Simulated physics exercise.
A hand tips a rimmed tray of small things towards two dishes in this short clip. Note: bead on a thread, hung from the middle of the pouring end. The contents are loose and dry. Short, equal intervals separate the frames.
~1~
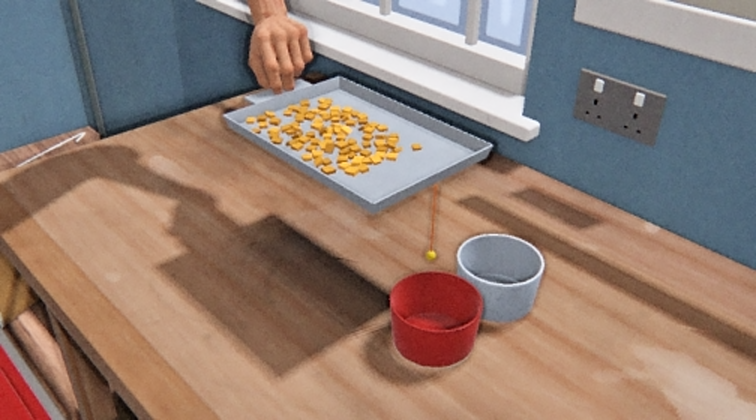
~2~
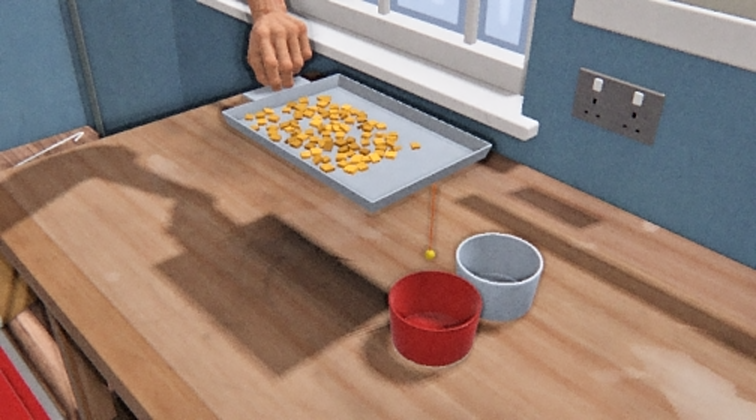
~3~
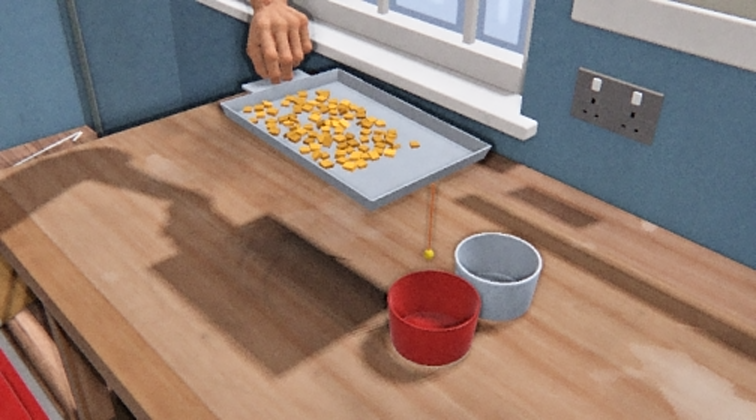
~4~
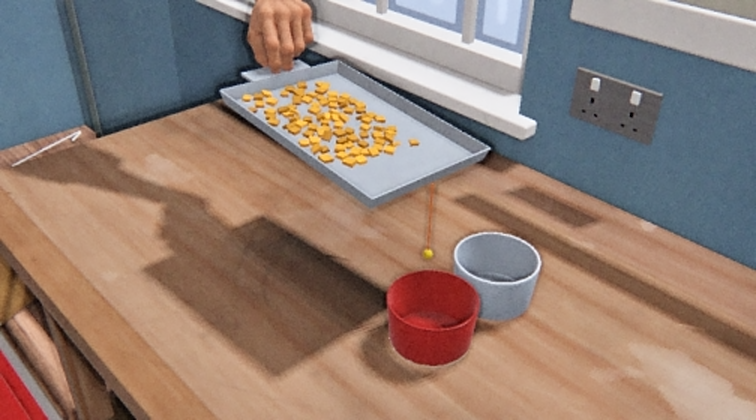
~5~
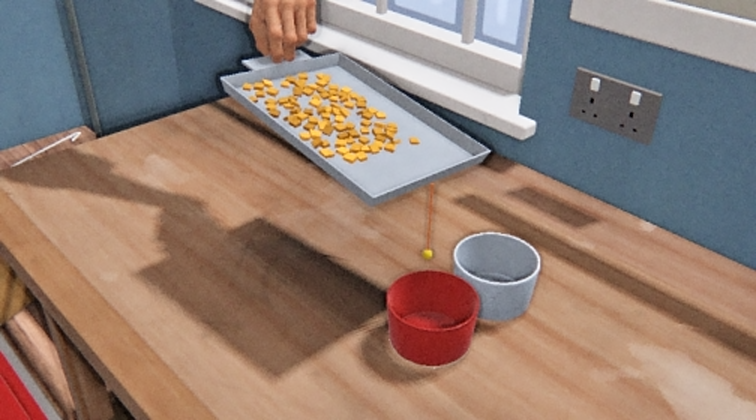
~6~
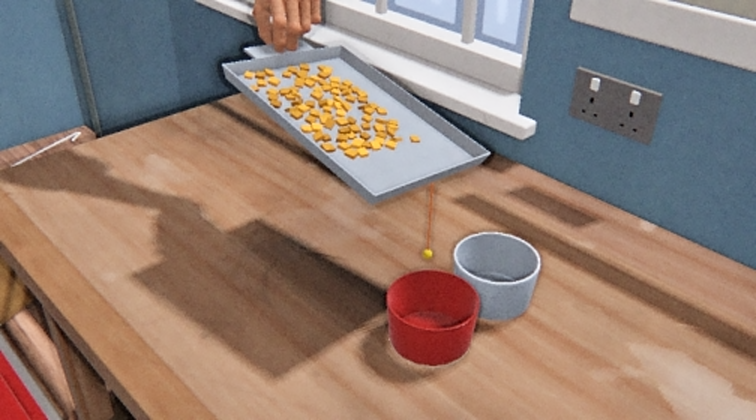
A hand slowly raised the back end of a grey tray of small orange crackers, tilting it gradually towards a red dish and a pale one on the wooden worktop, while the crackers barely shifted.
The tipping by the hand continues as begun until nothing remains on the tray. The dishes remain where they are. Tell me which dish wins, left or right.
Bigger share: Right.
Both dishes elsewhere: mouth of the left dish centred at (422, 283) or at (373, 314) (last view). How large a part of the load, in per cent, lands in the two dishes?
First case 100 in a hundred, second case 10 in a hundred.
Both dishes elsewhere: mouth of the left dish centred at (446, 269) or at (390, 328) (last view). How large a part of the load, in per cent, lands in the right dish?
Respectively 50 % and 10 %.
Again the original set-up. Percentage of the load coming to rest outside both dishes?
Share: Approx. 40 %.
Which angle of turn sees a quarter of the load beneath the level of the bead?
That happens at around 90°.
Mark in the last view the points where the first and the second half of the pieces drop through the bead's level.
The leading part at (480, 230), the rest of it at (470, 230).
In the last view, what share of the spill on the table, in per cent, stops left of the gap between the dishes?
Left share: Close to 40 %.
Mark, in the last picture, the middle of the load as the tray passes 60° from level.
I'd put it at about (456, 156).
Soon after the last picture, tray tipped steeply; most on the tray; a stray few in the right dish; a stray few outside both; a small part in the air.
A little later, tray tipped past a quarter turn; a small part on the tray; about half in the right dish; about a quarter outside both; a small part in the air.
Later still, tray tipped past a quarter turn; about two thirds in the right dish; about a third outside both.
At rest, tray tipped past a quarter turn; none in the left dish; about two thirds in the right dish; about a third outside both.
